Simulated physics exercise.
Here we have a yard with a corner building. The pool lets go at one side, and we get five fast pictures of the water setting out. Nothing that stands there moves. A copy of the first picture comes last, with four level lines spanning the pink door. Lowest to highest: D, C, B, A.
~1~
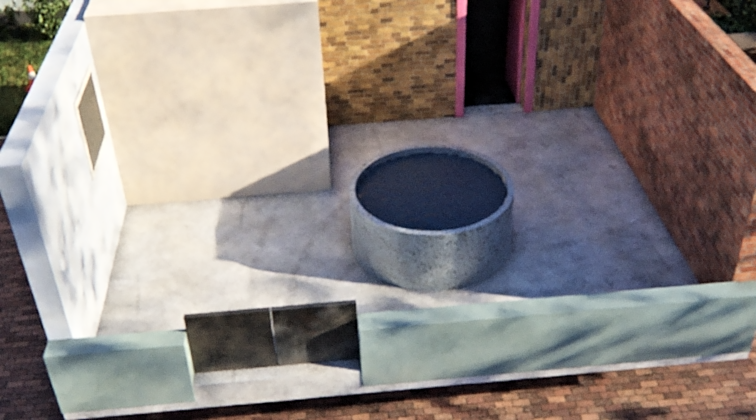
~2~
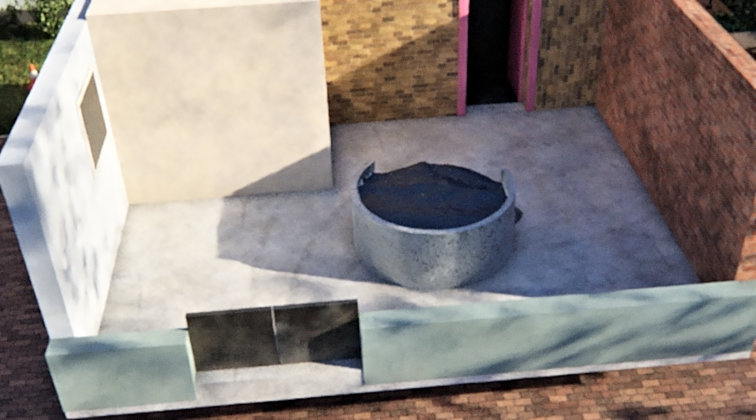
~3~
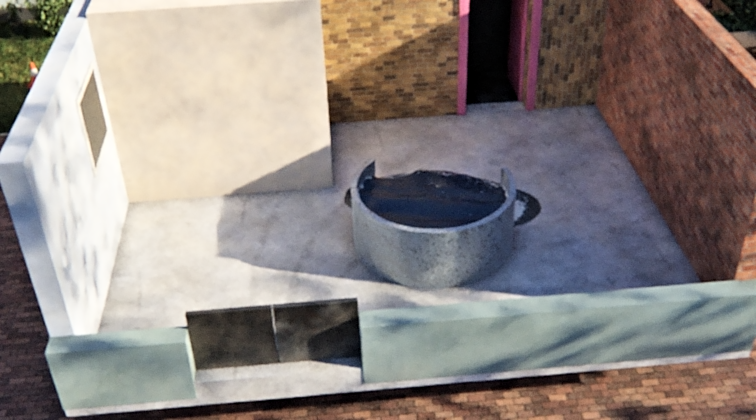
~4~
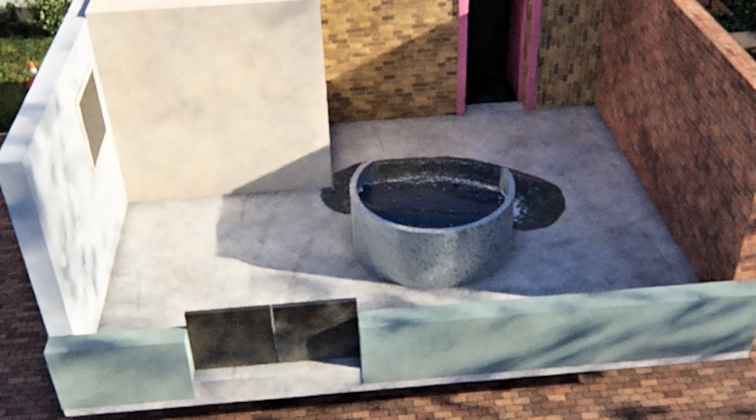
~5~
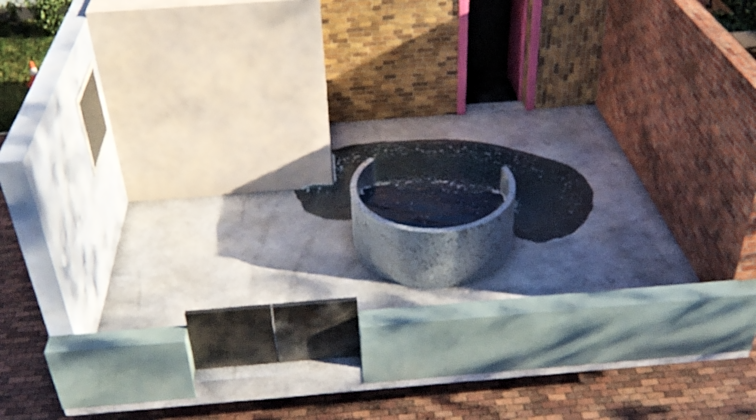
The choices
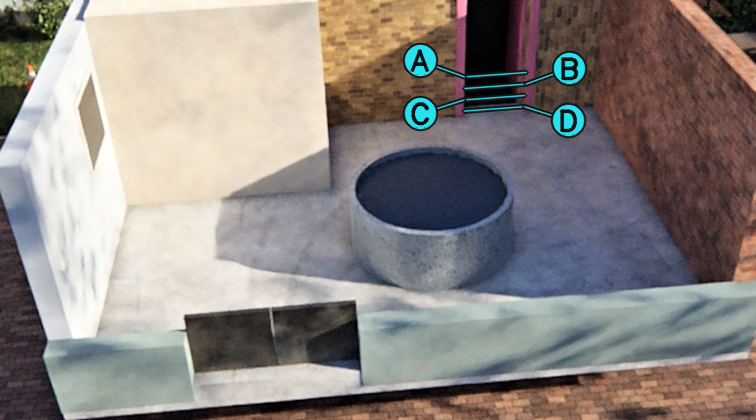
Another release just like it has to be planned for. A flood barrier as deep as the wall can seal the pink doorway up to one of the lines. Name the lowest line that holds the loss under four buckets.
Choose C.
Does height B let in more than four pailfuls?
No.
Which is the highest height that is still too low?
D it is.
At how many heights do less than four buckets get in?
Three of them.
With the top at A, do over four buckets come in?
No.
On the marked copy, A at (495, 74); B at (495, 86); C at (494, 97); D at (494, 108); from the bottom up D, C, B, A.
For height A, nothing gets over.
For height B, nothing gets over.
For height C, a bucket or two gets in.
For height D, some 15 bucketfuls get in.
